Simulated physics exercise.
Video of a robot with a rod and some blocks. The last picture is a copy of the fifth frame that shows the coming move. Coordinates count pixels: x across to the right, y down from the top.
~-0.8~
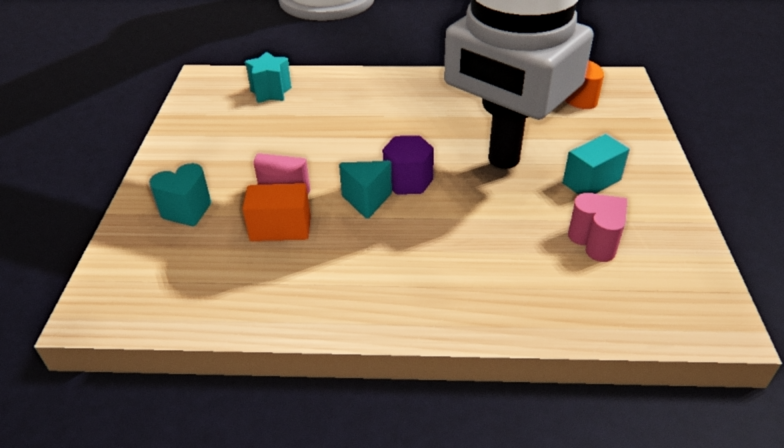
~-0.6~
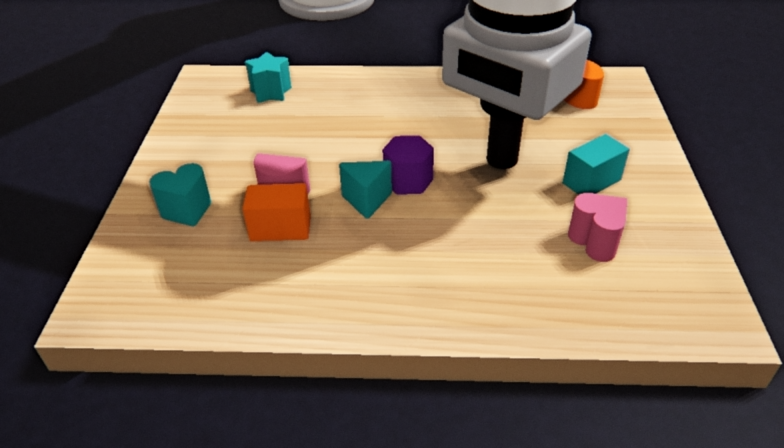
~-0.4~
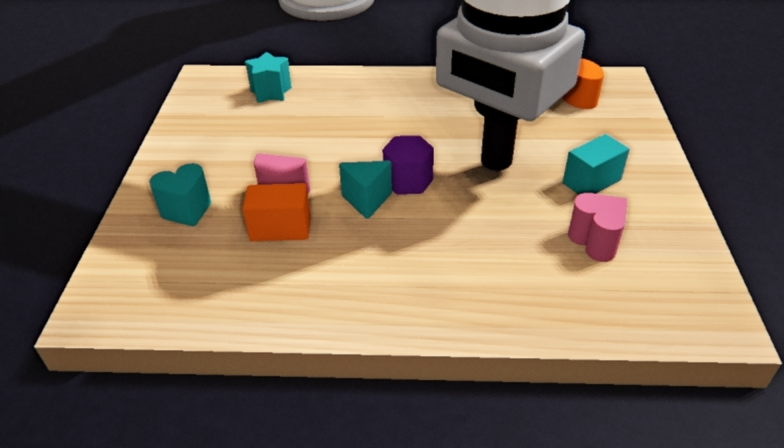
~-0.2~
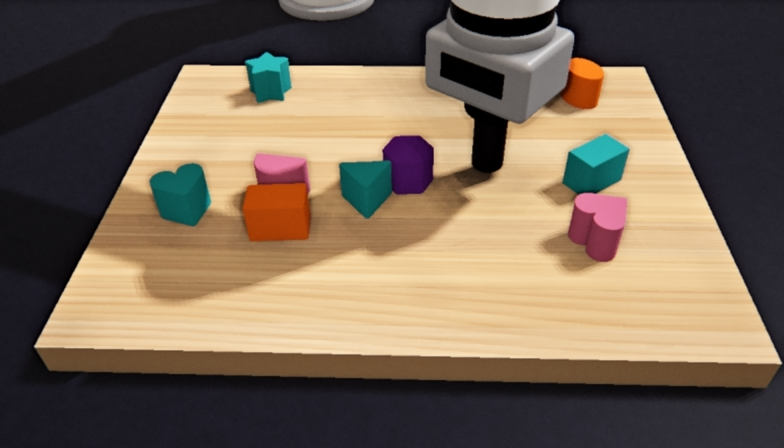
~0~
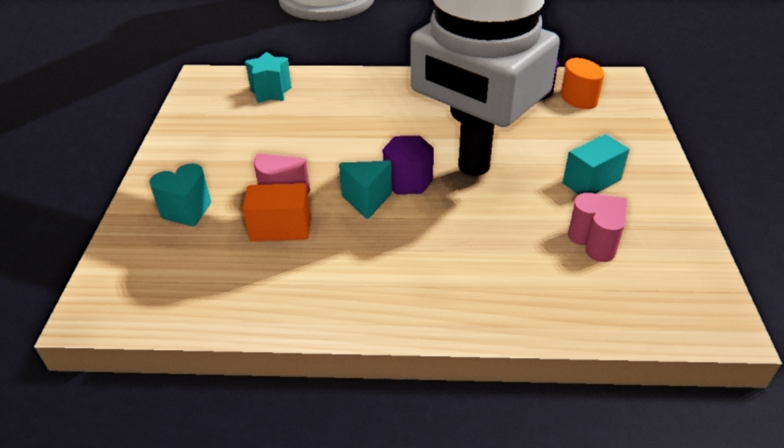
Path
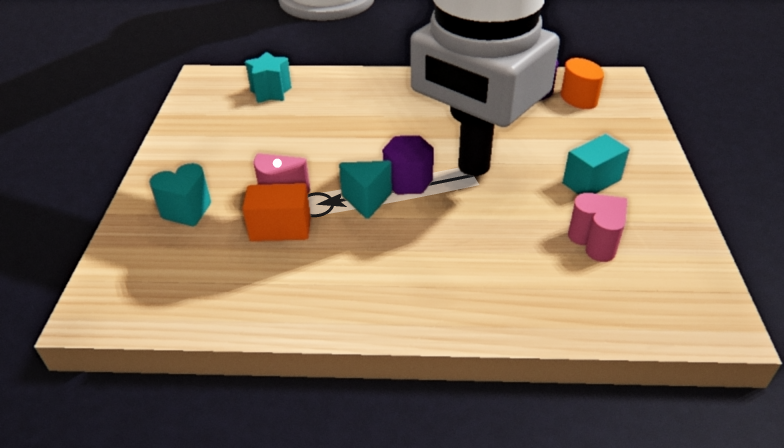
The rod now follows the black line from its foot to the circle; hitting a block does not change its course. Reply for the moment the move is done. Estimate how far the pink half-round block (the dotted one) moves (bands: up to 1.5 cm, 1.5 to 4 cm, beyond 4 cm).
The answer will be the short band, under 1.5 cm.
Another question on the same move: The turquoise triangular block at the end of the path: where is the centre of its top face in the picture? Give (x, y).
Expect it around (303, 194).
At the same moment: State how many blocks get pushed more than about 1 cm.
Looking at the path, I think three or more of the blocks end up more than 1 cm away.
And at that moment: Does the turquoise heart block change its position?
No, that is not what happens.
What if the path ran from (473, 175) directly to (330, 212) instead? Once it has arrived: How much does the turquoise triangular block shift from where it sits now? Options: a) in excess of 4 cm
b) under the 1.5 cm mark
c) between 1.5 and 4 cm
The one that fits is a, in excess of 4 cm.
Drawn move, in a line from (473, 175) to (316, 205); the dot is on the pink half-round block.
The first path, step by step. One third of the way, rod (423, 177); turquoise triangular block (346, 174), turned 35° anticlockwise; purple six-sided block (381, 148), turned 20° clockwise.
Two thirds of the way, rod (370, 187); turquoise triangular block (336, 174), turned 80° anticlockwise; purple six-sided block (344, 145), turned 80° clockwise.
At the end, rod (315, 196); turquoise heart block still; orange rectangle (254, 205), turned 25° clockwise; pink half-round block still; turquoise triangular block (303, 194), turned 115° anticlockwise; purple six-sided block (336, 143), turned 105° clockwise.
